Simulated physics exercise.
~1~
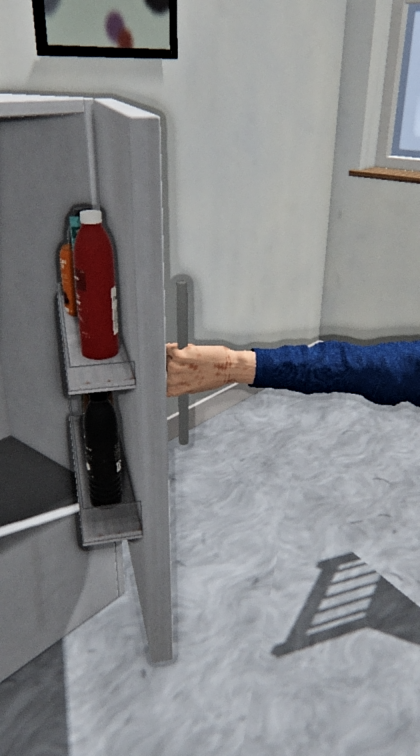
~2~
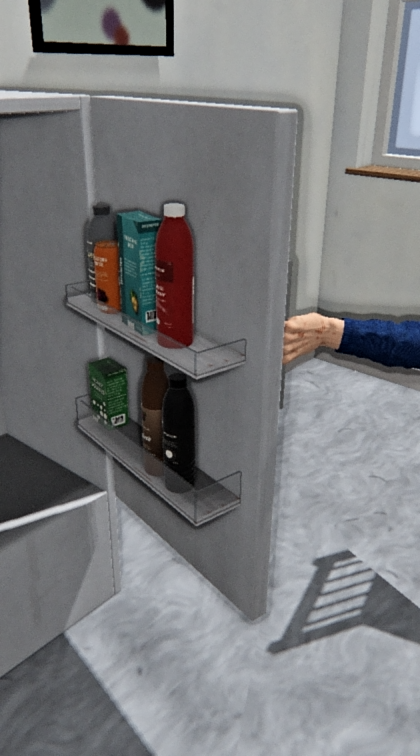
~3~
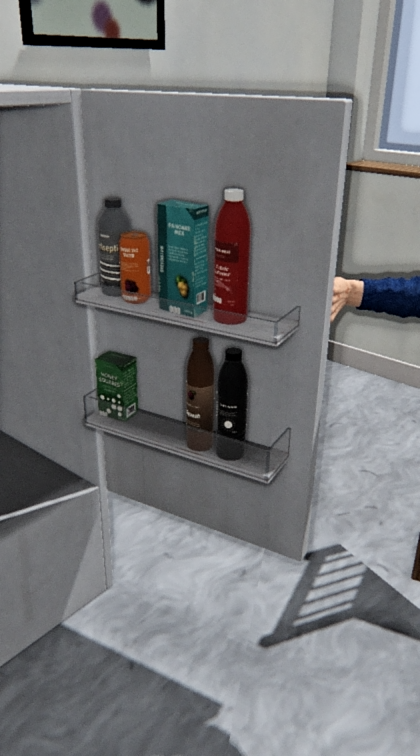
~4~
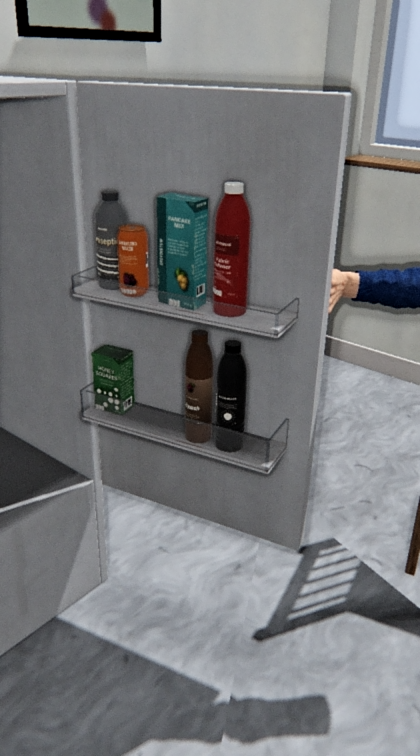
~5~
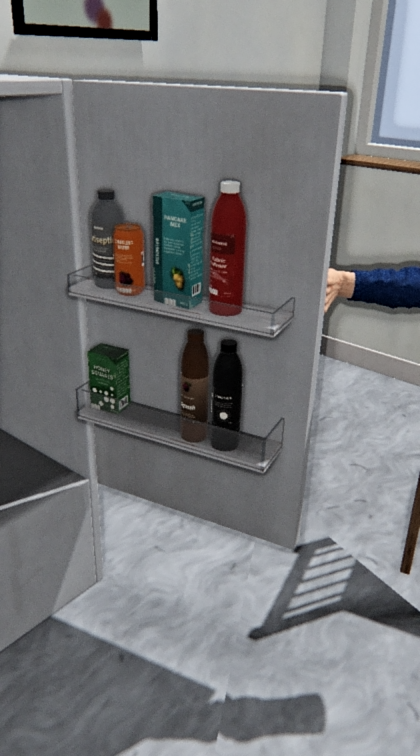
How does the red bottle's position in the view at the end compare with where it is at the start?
At the start the red bottle is toward the left of the view, and by the end it has been carried to the right with the open door, still upright on the upper rack.
